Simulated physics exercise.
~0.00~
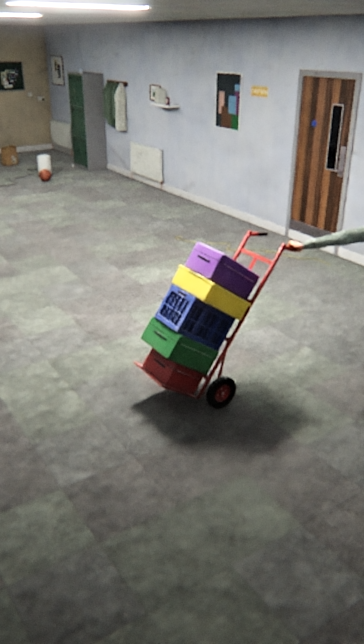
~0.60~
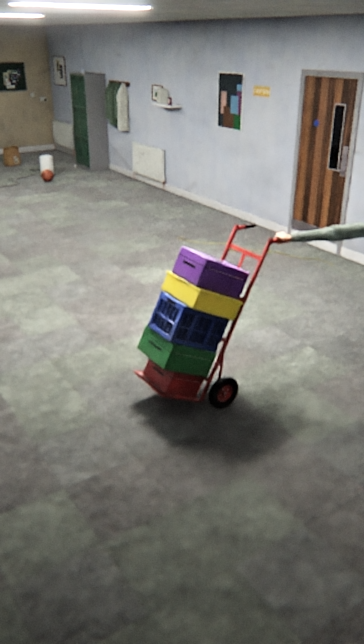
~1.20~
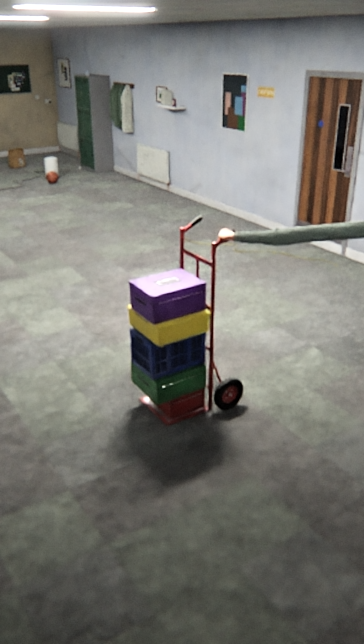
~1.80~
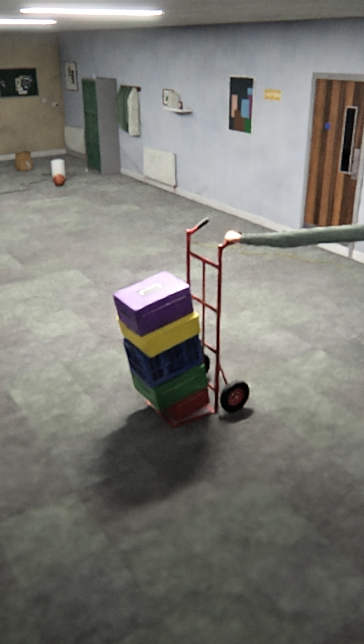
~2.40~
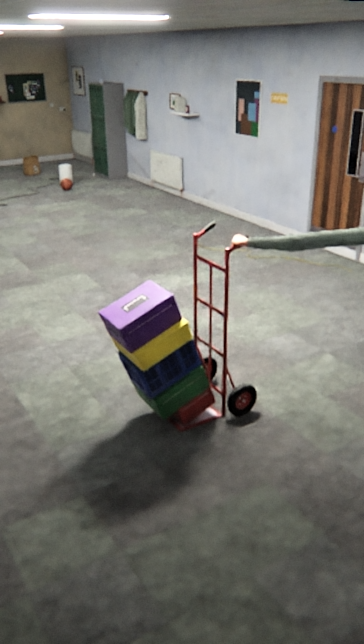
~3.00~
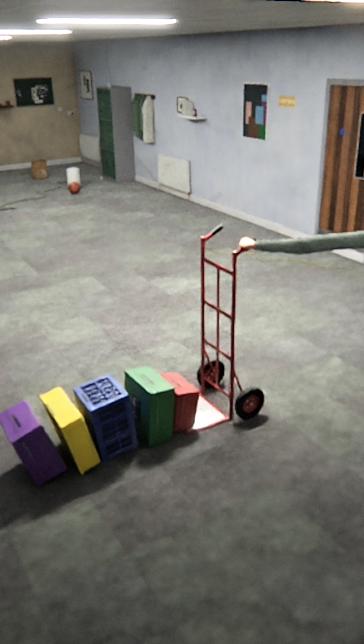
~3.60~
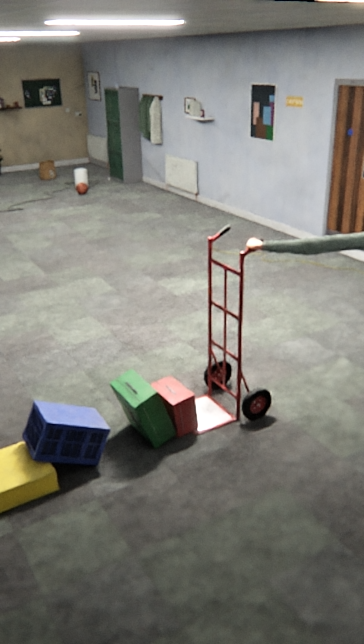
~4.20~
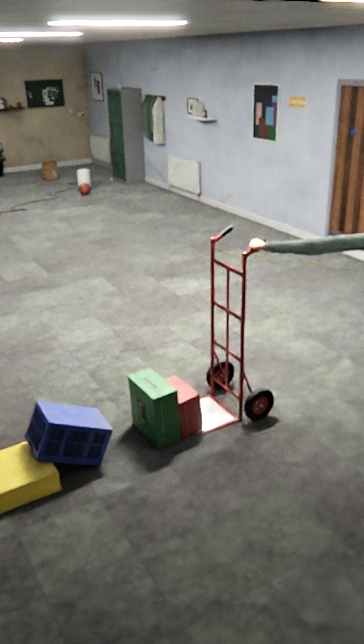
In a grey-floored hall, an arm swings a red hand truck upright and its stack of coloured boxes topples left, scattering.
